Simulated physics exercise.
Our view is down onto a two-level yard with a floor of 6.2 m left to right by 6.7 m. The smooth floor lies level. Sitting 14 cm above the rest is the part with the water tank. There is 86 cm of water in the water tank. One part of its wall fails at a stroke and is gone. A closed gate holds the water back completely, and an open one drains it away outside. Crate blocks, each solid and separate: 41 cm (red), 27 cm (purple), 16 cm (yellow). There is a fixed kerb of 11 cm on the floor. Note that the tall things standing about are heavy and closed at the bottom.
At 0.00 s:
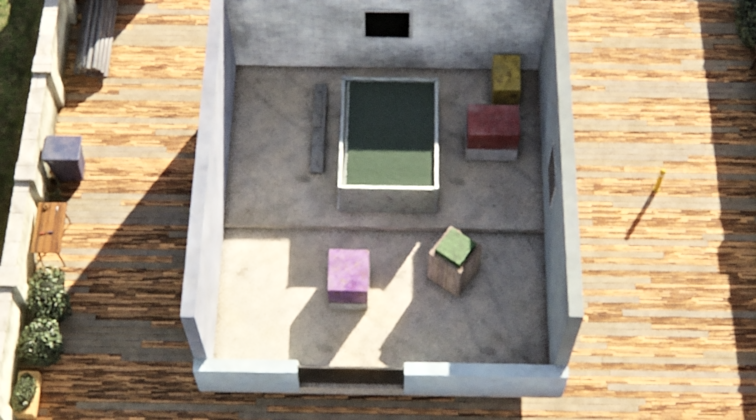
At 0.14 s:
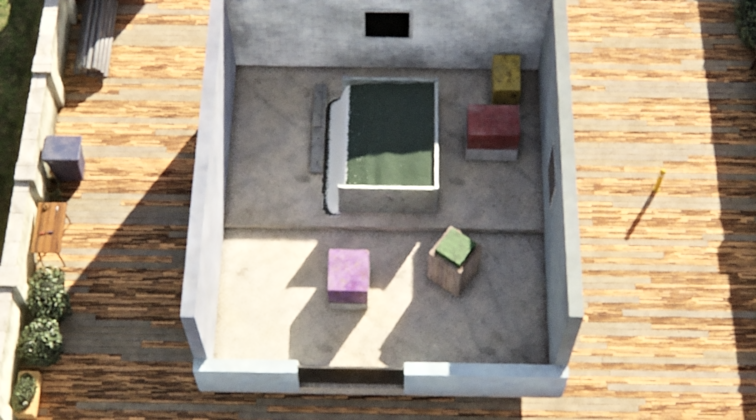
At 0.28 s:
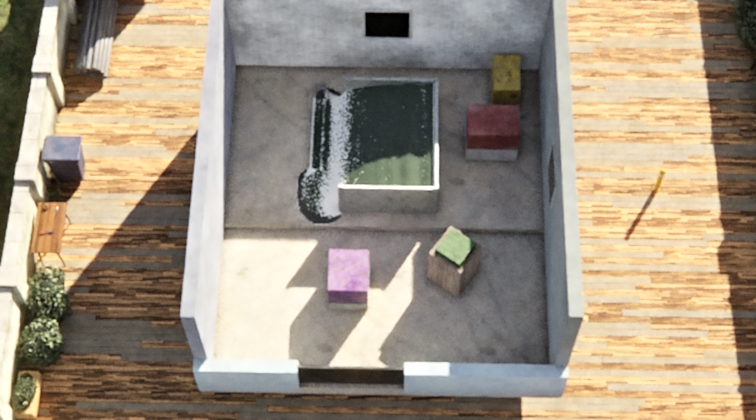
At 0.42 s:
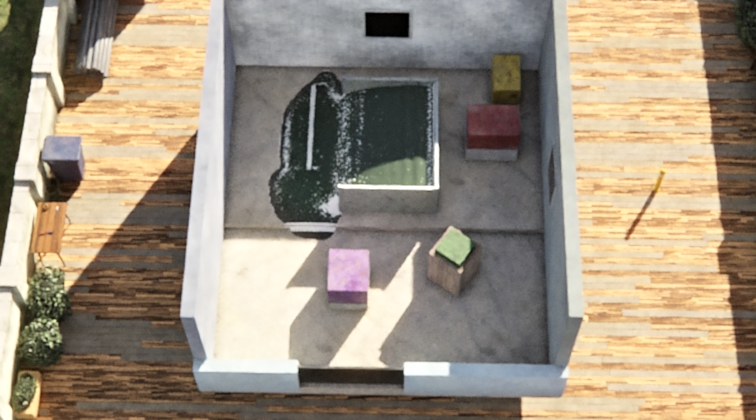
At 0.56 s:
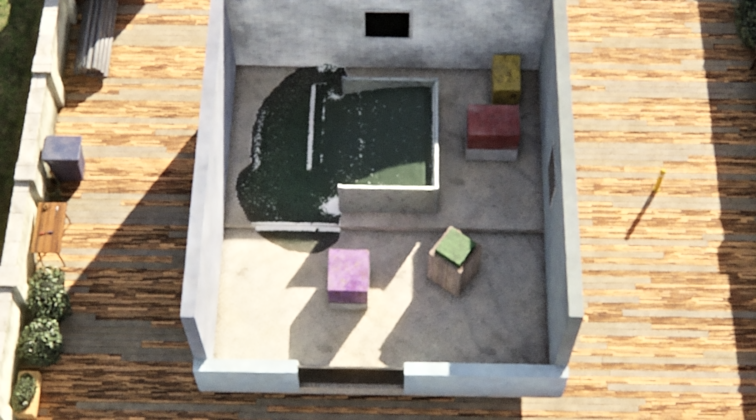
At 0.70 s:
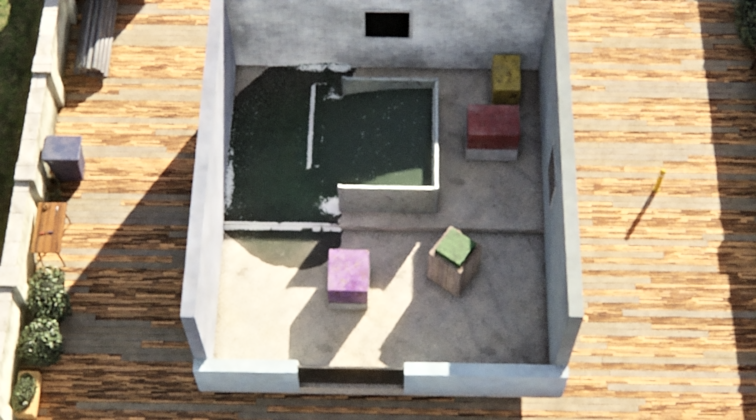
The footage shows a walled yard with colored crate blocks and a raised tank of dark green water; the tank's left wall gives way, and water pours out leftward, spreading across the upper floor to the yard's left wall.
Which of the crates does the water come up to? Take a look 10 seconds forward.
At the end, the red crate remains untouched; the purple crate remains untouched; the yellow crate is touched by water.
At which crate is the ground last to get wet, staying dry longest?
Answer: The red one, last of all.
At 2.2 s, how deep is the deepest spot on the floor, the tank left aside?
About 52 cm.
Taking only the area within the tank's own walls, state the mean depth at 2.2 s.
It averages close to 23 centimetres.
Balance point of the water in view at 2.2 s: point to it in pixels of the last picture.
(300, 171).
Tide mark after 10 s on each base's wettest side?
Measured in centimetres, that comes to red 16, purple 16 and yellow 29.
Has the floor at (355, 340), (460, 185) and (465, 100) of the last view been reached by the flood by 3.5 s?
Going through the three points: Awash, then not yet touched, then awash.
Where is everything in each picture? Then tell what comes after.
Still water, 86 cm deep, in the water tank at (389, 134), in the first frame.
Water pours out at (344, 147) and has run 1.3 m, to (337, 214); deepest outside 38 cm, 86 cm at the water tank's back, in the second frame.
Water pours out at (344, 149) and has run 1.6 m, to (327, 90); deepest outside 47 cm, 82 cm at the water tank's back, in the third frame.
Water pours out at (344, 150) and has run 2.0 m, to (322, 75); deepest outside 43 cm, 74 cm at the water tank's back, in the fourth frame.
Water pours out at (344, 150) and has run 2.2 m, to (253, 218); deepest outside 43 cm, 73 cm at the water tank's back, in the fifth frame.
The front is at (224, 223), 2.7 m from the gap at (344, 150); 8.7 m2 of floor is under water; 69 cm left at the back of the water tank, in the sixth frame.
After 1.4 s water covers 35 % of the floor and is deepest (56 cm) near (237, 71); red plinth not reached, purple plinth reached, yellow plinth not reached.
After 2.2 s water covers 40 % of the floor and is deepest (52 cm) near (213, 373); red plinth not reached, purple plinth reached, yellow plinth not reached.
After 3.5 s water covers 60 % of the floor and is deepest (34 cm) near (213, 373); red plinth reached, purple plinth reached, yellow plinth reached.
After 6.0 s water covers 90 % of the floor and is deepest (24 cm) near (548, 351); red plinth reached, purple plinth reached, yellow plinth reached.
After 10.0 s water covers 95 % of the floor and is deepest (19 cm) near (459, 253); highest at the red plinth 16 cm, highest at the purple plinth 16 cm, highest at the yellow plinth 29 cm.
